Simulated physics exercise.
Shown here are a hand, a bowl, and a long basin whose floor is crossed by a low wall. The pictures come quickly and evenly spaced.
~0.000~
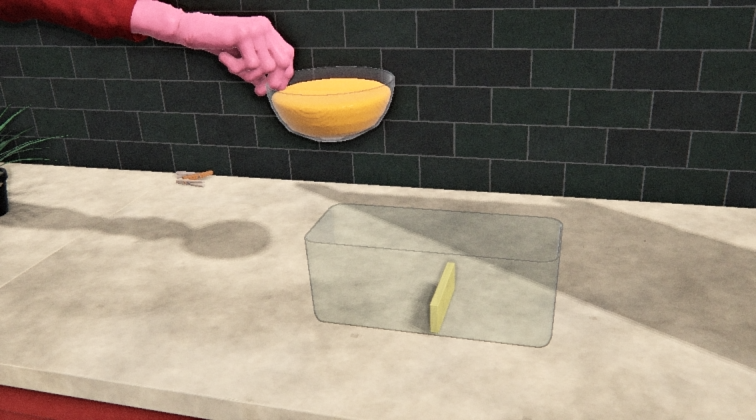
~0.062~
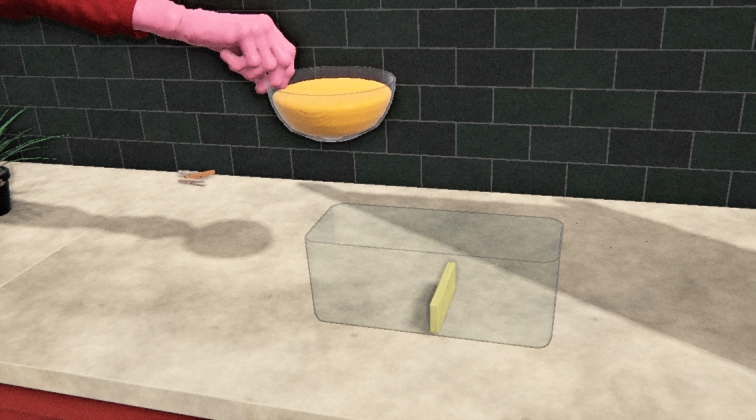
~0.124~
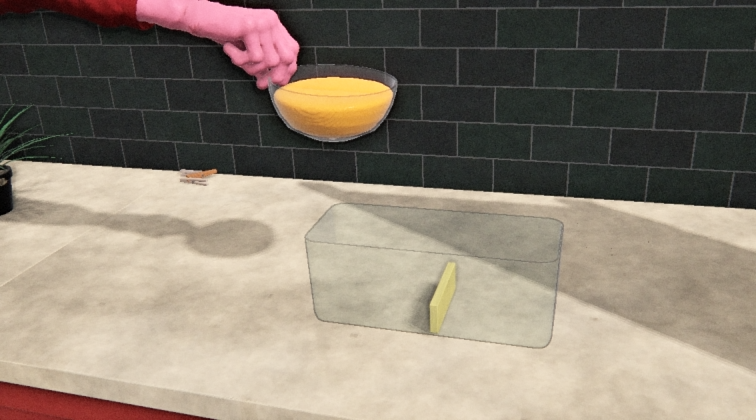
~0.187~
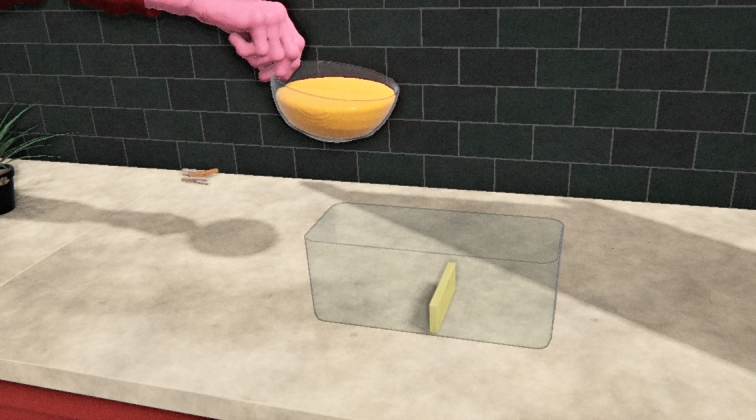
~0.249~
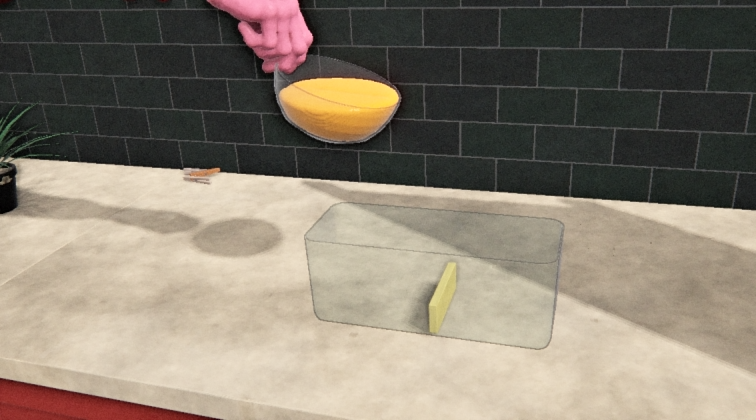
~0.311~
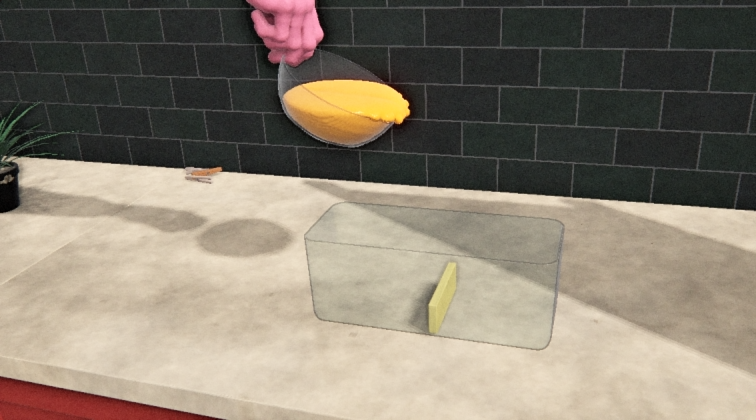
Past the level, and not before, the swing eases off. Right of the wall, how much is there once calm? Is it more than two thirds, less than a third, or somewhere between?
Looks to me like the right side of the wall gets at least a third but no more than two thirds.
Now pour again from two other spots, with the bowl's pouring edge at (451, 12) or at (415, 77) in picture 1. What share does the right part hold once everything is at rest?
Roughly 80 % the first time and roughly 70 % the second.
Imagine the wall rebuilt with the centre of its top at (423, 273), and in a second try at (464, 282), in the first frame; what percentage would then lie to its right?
You'd get roughly 75 per cent the first time and roughly 20 per cent the second.
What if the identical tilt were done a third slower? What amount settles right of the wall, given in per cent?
About 65 per cent would end up there.
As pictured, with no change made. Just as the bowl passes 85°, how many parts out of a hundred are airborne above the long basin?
Around 45 in a hundred.
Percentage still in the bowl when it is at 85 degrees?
Roughly 20 in a hundred.
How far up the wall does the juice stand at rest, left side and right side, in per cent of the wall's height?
Near 40 on the left, 50 on the right.
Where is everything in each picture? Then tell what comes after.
In the first picture, tilt 0°; pouring edge (391, 83); surface from (278, 90) to (390, 92); the long basin's rim runs from (319, 222) to (560, 241); the wall's top is at (443, 284).
In the second picture, tilt 1°; pouring edge (392, 84); surface from (279, 89) to (391, 93).
In the third picture, tilt 5°; pouring edge (394, 88); surface from (280, 87) to (392, 95).
In the fourth picture, tilt 11°; pouring edge (396, 95); surface from (283, 86) to (394, 97).
In the fifth picture, tilt 19°; pouring edge (397, 105); surface from (286, 87) to (398, 99); 1 per cent is over the edge.
In the sixth picture, tilt 29°; pouring edge (397, 116); surface from (290, 89) to (394, 107); 6 per cent is over the edge.
A moment on, the bowl is tipped on its side and 18 per cent is still to pour, 6 is left of the wall and 32 right of it.
Next, the bowl is tipped right over and 0 per cent is still to pour, 40 is left of the wall and 53 right of it.
Then the bowl is tipped right over and 0 per cent is still to pour, 44 is left of the wall and 53 right of it.
Later the bowl is tipped right over and 0 per cent is still to pour, 44 is left of the wall and 53 right of it.
In the end 44 per cent lies left of the wall, 53 right of it and 3 outside.
